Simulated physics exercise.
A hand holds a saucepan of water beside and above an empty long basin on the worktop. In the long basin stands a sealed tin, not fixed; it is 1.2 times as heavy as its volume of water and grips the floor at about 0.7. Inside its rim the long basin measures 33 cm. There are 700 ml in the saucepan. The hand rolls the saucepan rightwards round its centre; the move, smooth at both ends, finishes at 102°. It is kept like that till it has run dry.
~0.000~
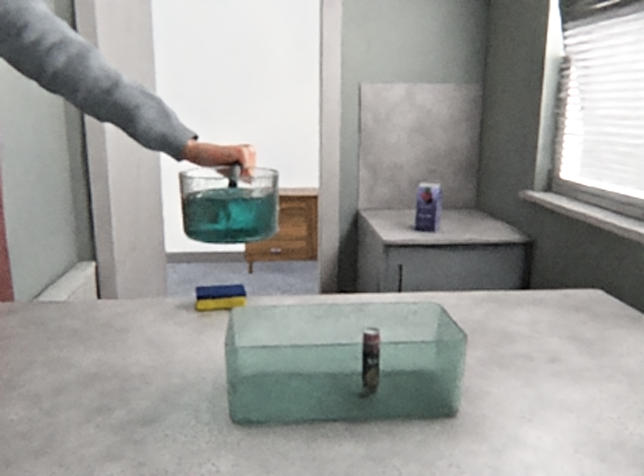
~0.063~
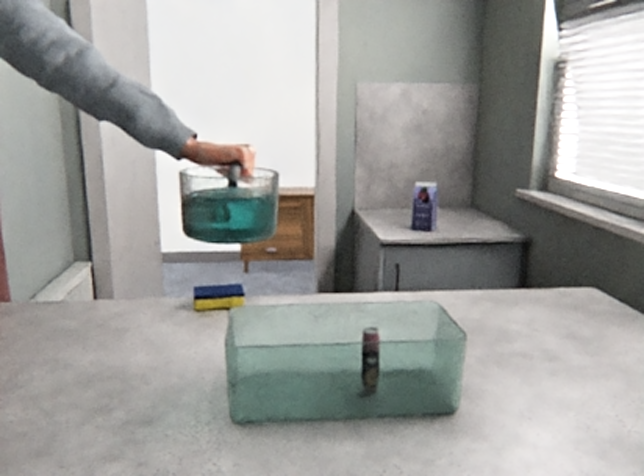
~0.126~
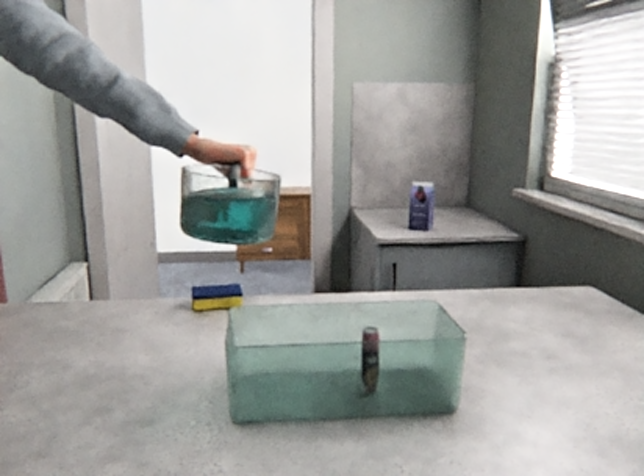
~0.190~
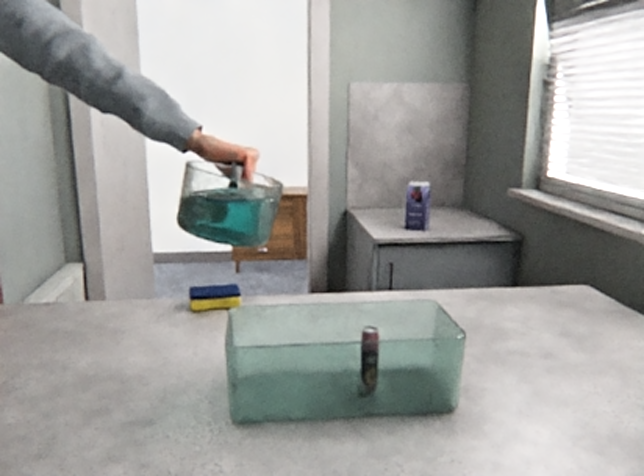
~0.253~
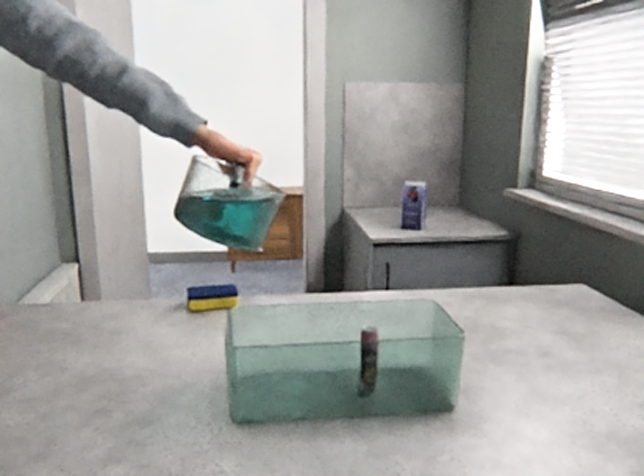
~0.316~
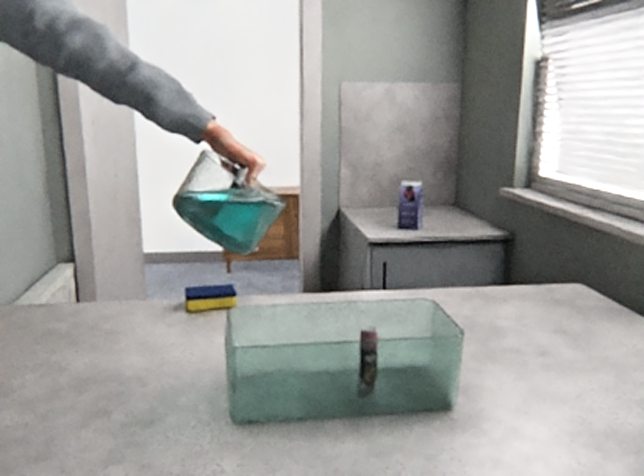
In a grey room with a window, a hand holds a clear saucepan of blue-green water above a worktop, beside a long glass basin with a small tin, and smoothly rolls the pan rightwards into a marked slant.
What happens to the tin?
The tin keeps standing.
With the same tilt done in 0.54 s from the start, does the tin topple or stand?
The tin remains upright.
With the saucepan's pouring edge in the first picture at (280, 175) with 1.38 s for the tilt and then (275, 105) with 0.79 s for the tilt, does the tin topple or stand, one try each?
First it stays up; then it goes over.
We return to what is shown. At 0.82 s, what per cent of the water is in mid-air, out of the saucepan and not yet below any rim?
Near 14 in a hundred.
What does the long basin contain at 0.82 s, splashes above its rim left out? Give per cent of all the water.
Near 74 in a hundred.
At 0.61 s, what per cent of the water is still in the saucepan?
Some 44 per cent.
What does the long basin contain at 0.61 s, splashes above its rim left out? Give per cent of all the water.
Near 14 in a hundred.
After 0.61 s the tilt is 89° and 45 per cent is still to pour; the tin stands where it began.
After 0.82 s the tilt is 102° and 12 per cent is still to pour; the tin stands where it began.
After 1.05 s the tilt is 102° and 2 per cent is still to pour; the tin stands where it began.
After 1.29 s the tilt is 102° and 0 per cent is still to pour; the tin stands where it began.
In the end the tin stands where it began.
